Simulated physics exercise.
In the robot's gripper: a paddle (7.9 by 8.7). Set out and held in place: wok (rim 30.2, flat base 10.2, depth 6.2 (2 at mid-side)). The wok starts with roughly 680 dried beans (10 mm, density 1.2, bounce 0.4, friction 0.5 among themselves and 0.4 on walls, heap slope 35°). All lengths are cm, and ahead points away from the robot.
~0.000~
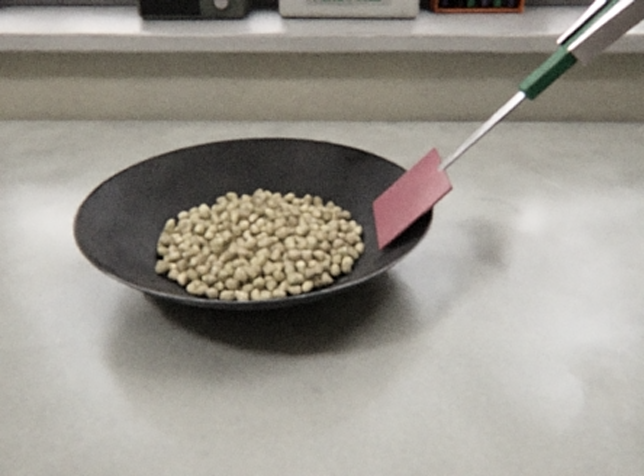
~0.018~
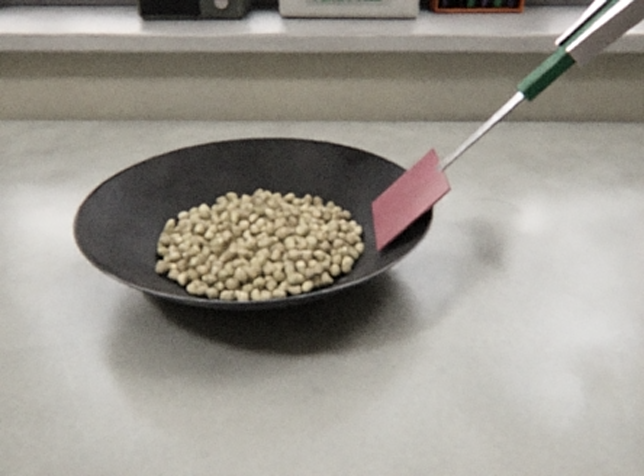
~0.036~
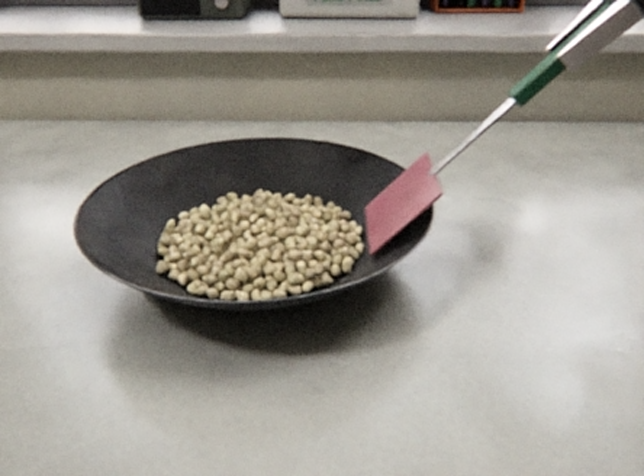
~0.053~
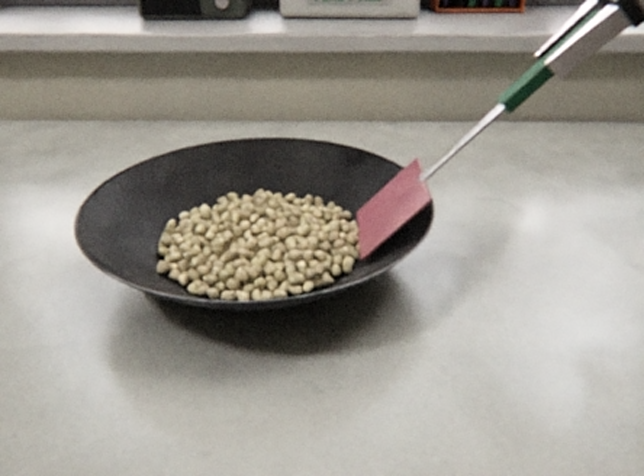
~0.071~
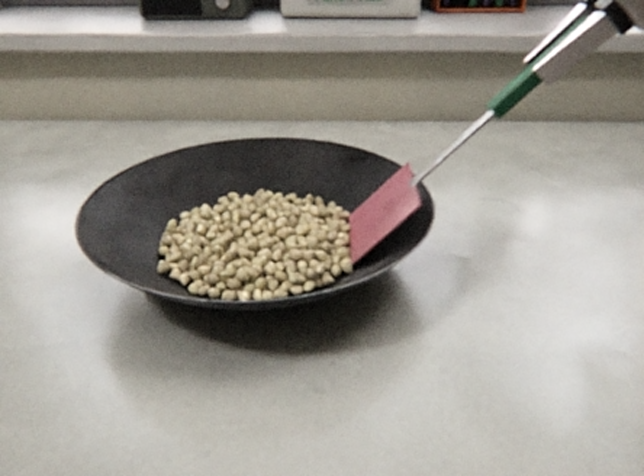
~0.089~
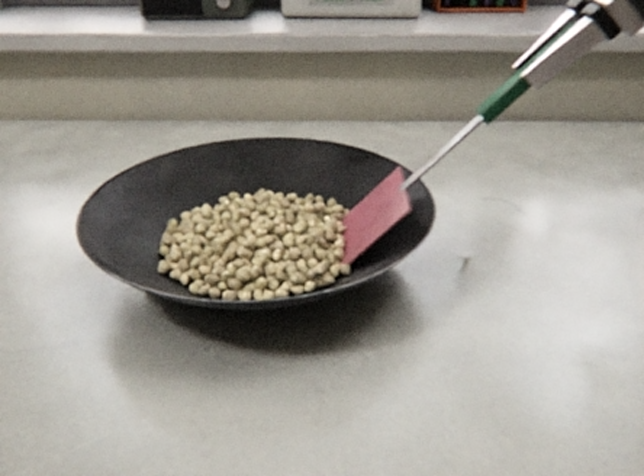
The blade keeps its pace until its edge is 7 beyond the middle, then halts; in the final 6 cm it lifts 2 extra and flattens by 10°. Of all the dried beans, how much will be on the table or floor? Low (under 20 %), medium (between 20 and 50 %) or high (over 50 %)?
Answer: Low; under 20 % of the dried beans finish on the table or floor.
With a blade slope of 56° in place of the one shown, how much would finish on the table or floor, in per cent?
It would be near 0 per cent.
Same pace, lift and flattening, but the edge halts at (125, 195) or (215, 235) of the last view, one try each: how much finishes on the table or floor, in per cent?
About 30 and 0 per cent.
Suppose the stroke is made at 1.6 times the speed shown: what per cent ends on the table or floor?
Some 5 per cent.
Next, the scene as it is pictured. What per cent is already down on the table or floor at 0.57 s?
About 5 per cent.
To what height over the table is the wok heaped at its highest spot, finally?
Some 7.5 cm.
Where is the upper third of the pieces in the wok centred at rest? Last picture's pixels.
At about (142, 209).
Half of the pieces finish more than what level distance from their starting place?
About 7 cm.
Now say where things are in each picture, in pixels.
The first picture shows paddle top edge at (443, 166), sloping 47°; upper third of the load around (263, 232), from x 160 to 360, top at y 195; 681 in the wok.
The second picture shows paddle top edge at (442, 167), sloping 47°; upper third of the load around (264, 232), from x 160 to 360, top at y 195.
The third picture shows paddle top edge at (434, 172), sloping 47°; upper third of the load around (264, 232), from x 165 to 360, top at y 195.
The fourth picture shows paddle top edge at (424, 177), sloping 47°; upper third of the load around (264, 232), from x 165 to 360, top at y 195.
The fifth picture shows paddle top edge at (414, 182), sloping 47°; upper third of the load around (265, 233), from x 165 to 360, top at y 195.
The sixth picture shows paddle top edge at (405, 187), sloping 47°; upper third of the load around (266, 232), from x 165 to 360, top at y 195; 681 in the wok.
By 0.20 s, sloping 47°, highest piece 5 above the table; 681 in the wok.
By 0.31 s, sloping 43°, highest piece 7 above the table; 681 in the wok.
By 0.57 s, sloping 37°, highest piece 7 above the table; 658 in the wok, 23 on the table or floor.
By 1.62 s, sloping 37°, highest piece 7 above the table; 658 in the wok, 23 on the table or floor.
Final count, 658 in the wok, 23 on the table or floor. That is 3 % on the table or floor.
